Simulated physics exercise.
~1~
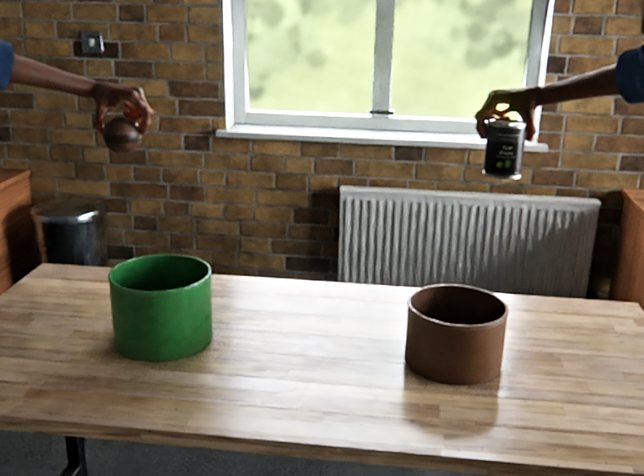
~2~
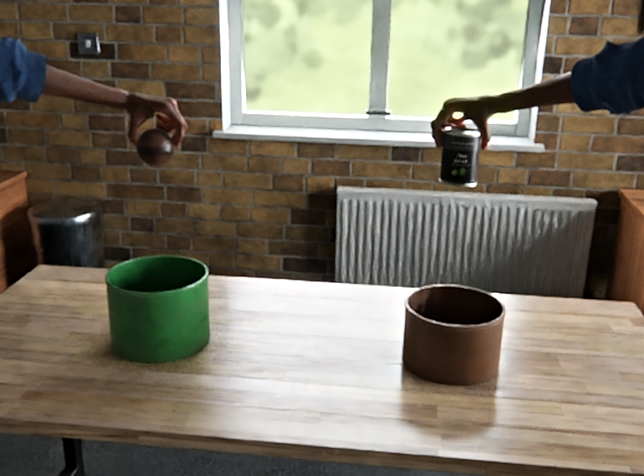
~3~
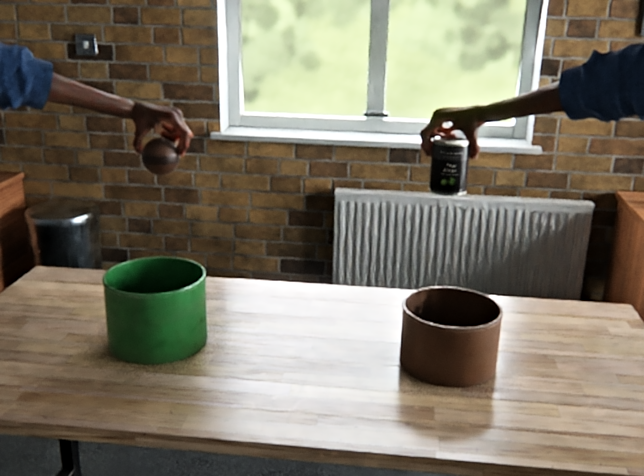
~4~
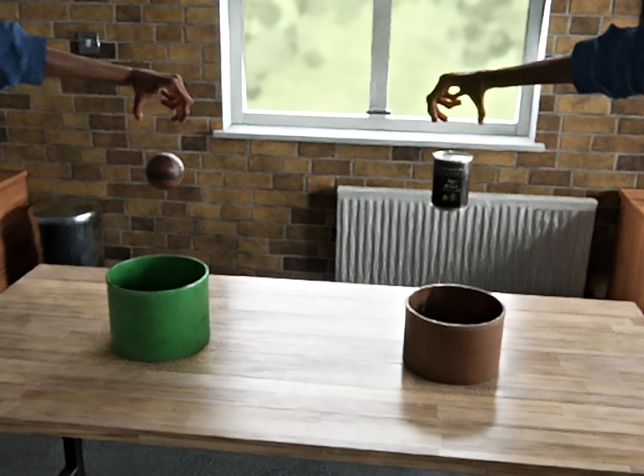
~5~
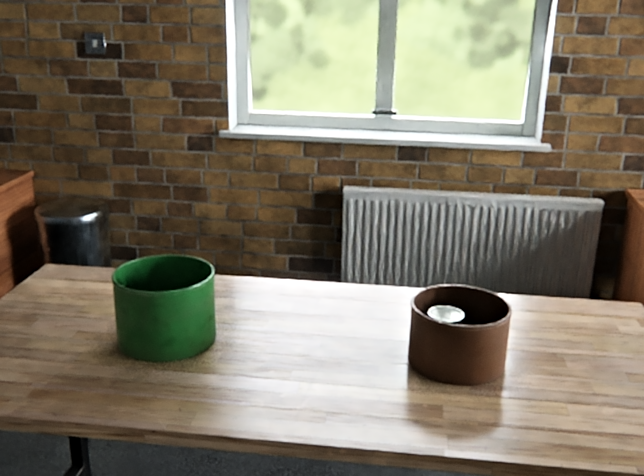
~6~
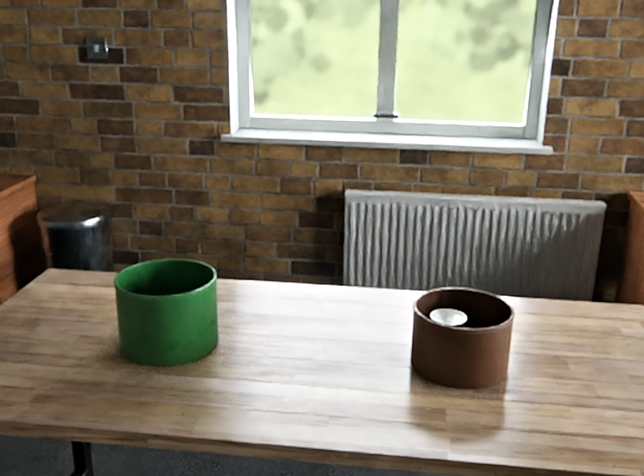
Brown ball and black tin dropping from two hands above a table, the ball into a green pot, the tin into a brown one.
